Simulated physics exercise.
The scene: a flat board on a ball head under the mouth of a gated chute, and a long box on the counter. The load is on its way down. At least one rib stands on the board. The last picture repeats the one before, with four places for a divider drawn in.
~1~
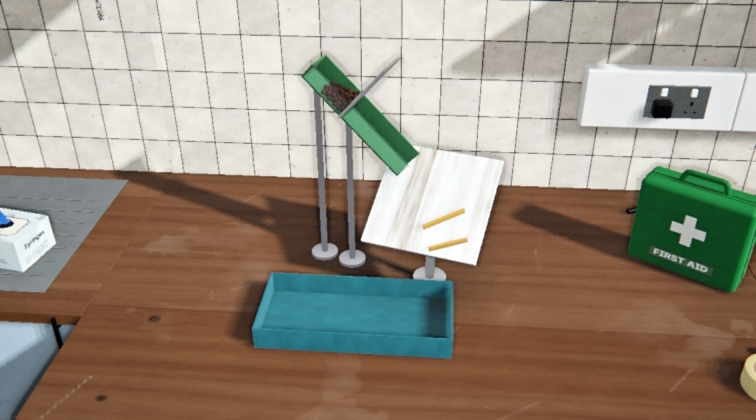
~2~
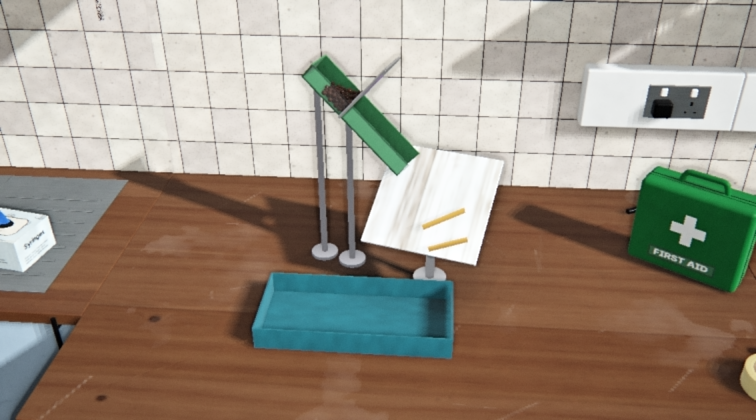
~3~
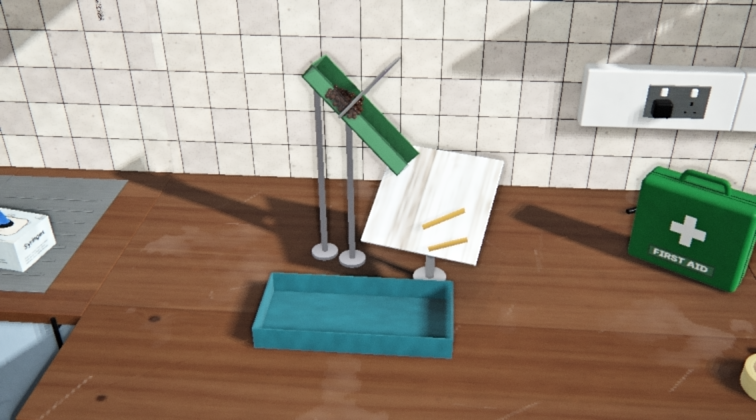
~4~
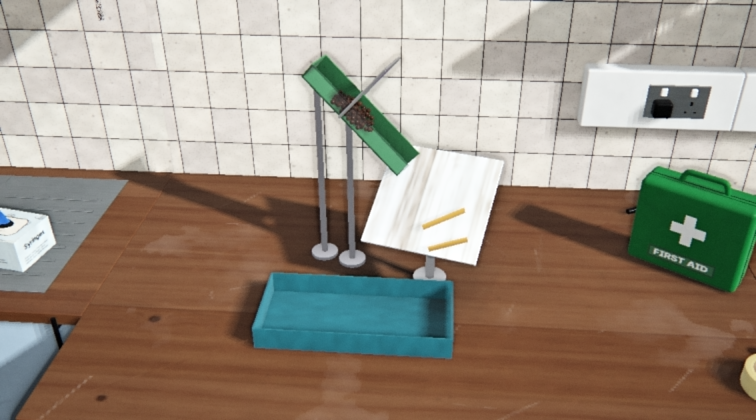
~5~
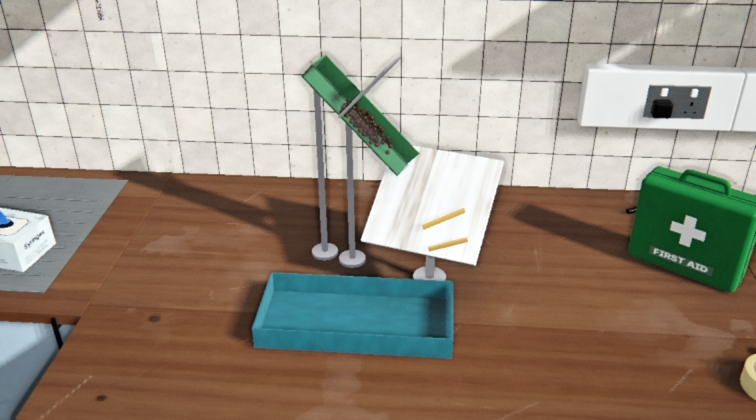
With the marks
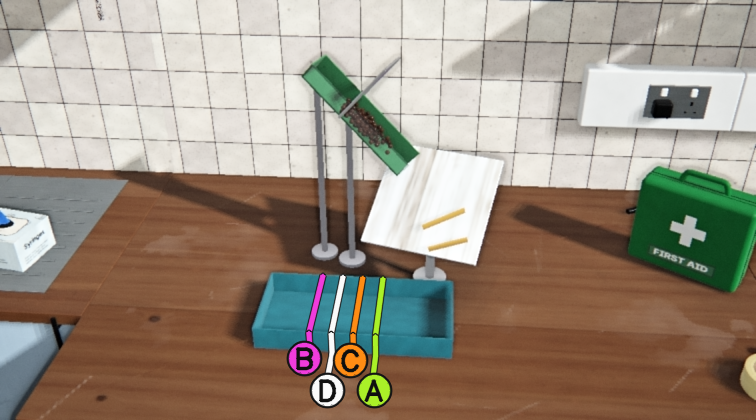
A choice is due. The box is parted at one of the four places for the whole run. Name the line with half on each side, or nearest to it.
Go for A.
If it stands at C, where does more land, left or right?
Right.
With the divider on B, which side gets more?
Right.
On the marked copy, line A crosses the front rim at (375, 335); line B crosses the front rim at (309, 332); line C crosses the front rim at (353, 334); line D crosses the front rim at (331, 333).
For line A, of what is caught, about two thirds on the left of the divider, about a third on the right.
For line B, of what is caught, a small part on the left of the divider, nearly all on the right.
For line C, of what is caught, a small part on the left of the divider, nearly all on the right.
For line D, of what is caught, a small part on the left of the divider, most on the right.
